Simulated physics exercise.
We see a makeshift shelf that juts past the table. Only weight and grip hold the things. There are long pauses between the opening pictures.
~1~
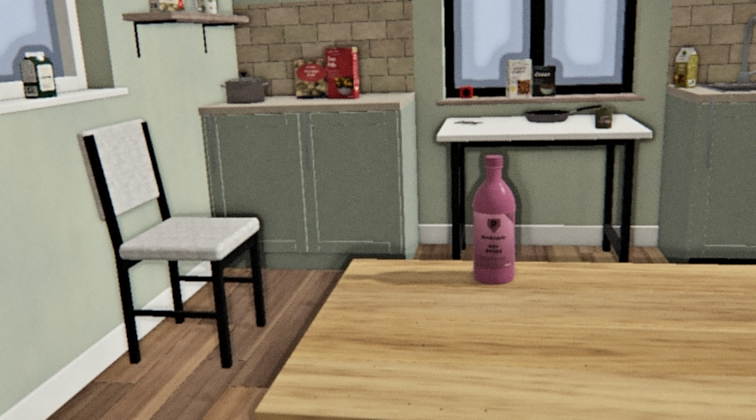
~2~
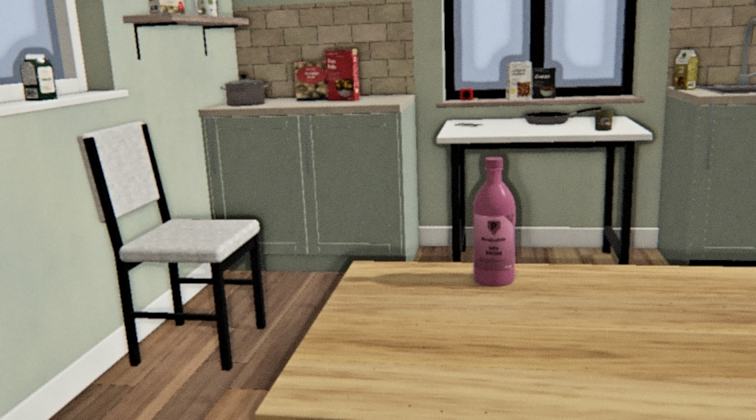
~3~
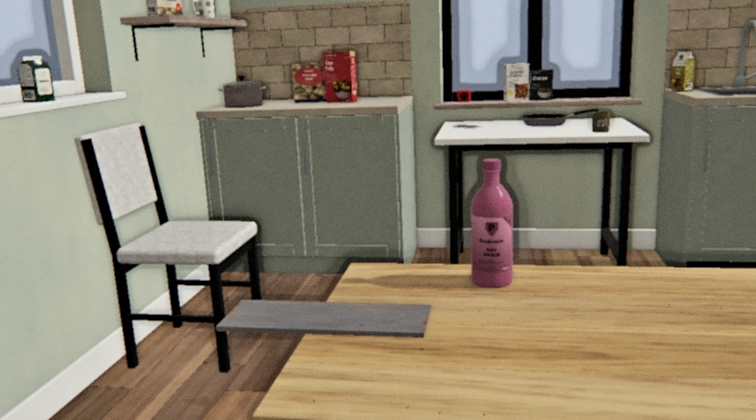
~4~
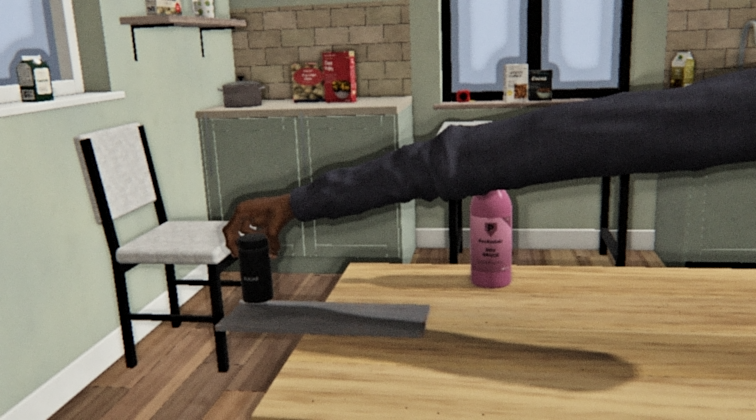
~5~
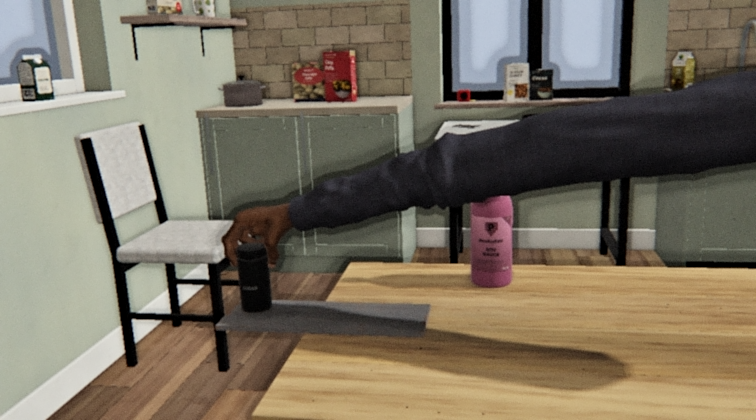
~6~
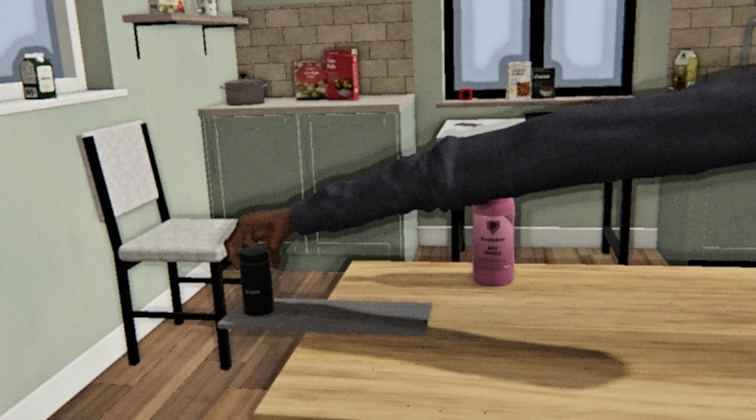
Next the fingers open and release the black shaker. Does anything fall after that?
In the end the plank comes down.
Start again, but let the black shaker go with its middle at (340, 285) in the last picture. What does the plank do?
Then it holds.
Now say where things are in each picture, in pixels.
In the first picture, the last thing is not in view yet; pink bottle (494, 219).
In the second picture, the last thing is not in view yet; pink bottle (494, 221).
In the third picture, the last thing is not in view yet; pink bottle (492, 222).
The fourth picture shows on its way; black shaker (256, 268); pink bottle (491, 223).
The fifth picture shows on its way; black shaker (254, 277); pink bottle (491, 222).
The sixth picture shows set down, still held; black shaker (257, 281); pink bottle (493, 221).
Then, 0.50 s later than the last frame, black shaker now down on the floor or falling; grey plank tilted by 56°.
Then, 0.70 s later than the last frame, grey plank now down on the floor or falling.
Then, 0.90 s later than the last frame, things are still on the move.
When it is over, down on the floor or falling, grey plank and black shaker; pink bottle as before. The plank tips off the edge.
